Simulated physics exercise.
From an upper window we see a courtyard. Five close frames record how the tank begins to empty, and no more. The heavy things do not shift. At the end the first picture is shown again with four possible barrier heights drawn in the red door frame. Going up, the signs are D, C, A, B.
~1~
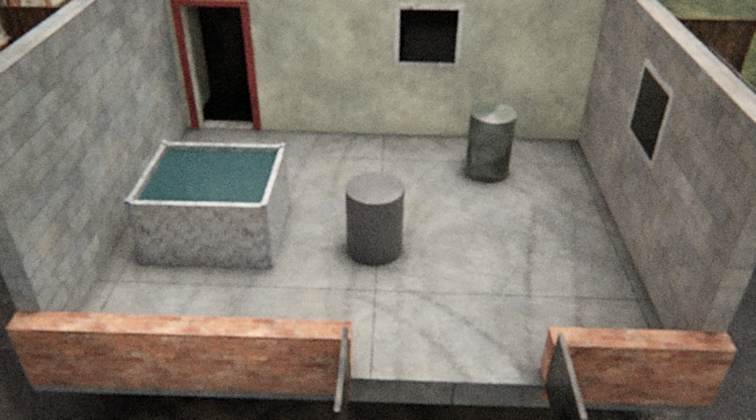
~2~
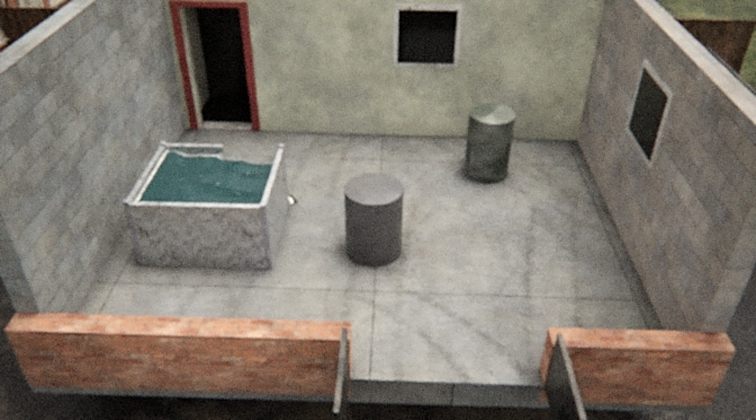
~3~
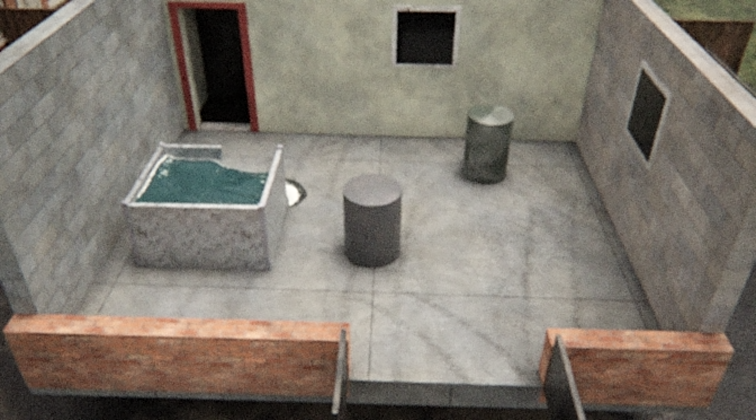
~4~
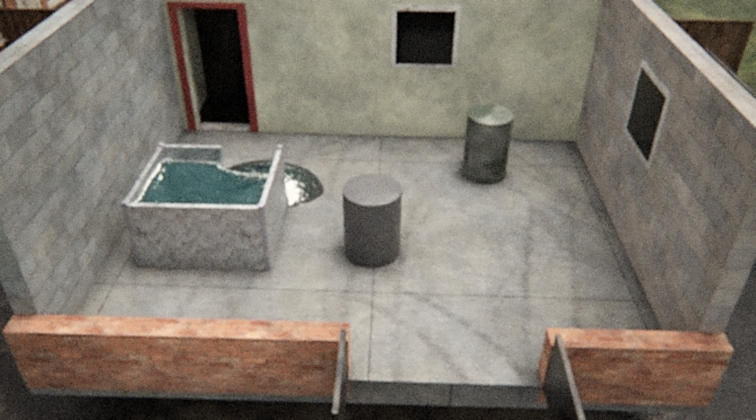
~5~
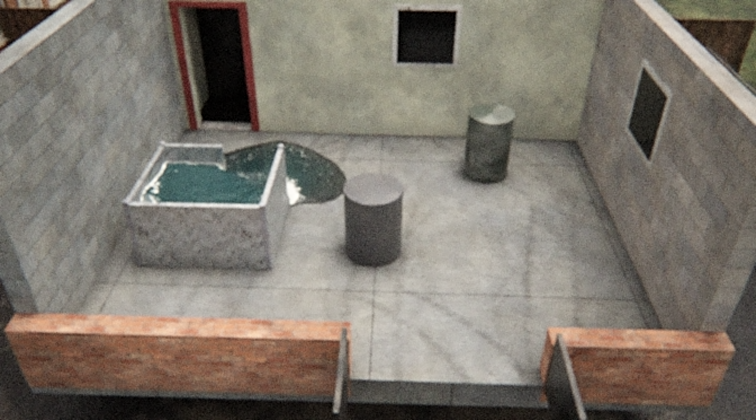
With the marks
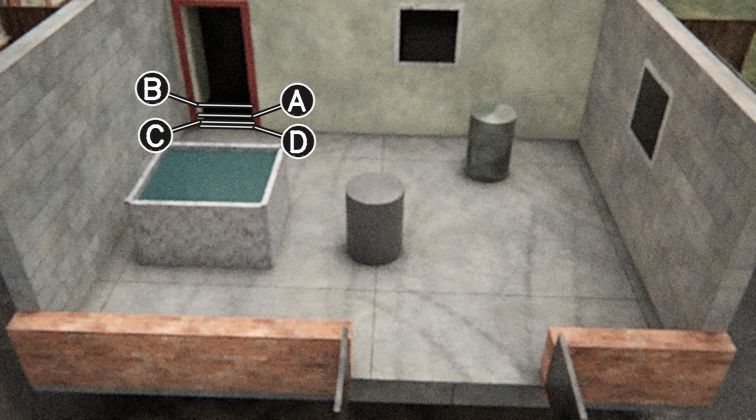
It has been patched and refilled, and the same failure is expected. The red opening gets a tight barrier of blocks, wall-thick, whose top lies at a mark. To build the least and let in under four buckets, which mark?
Use line A.
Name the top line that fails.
That is line C.
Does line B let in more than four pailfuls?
No, that is safe.
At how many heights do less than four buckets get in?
Two.
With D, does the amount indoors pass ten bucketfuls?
Yes, it does.
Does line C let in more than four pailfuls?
Yes, that goes wrong.
On the marked copy, A at (225, 115); B at (224, 105); C at (226, 122); D at (227, 126); from the bottom up D, C, A, B.
For line A, a bucket or two gets in.
For line B, nothing gets over.
For line C, about 11 bucketfuls get in.
For line D, dozens of bucketfuls pour in.
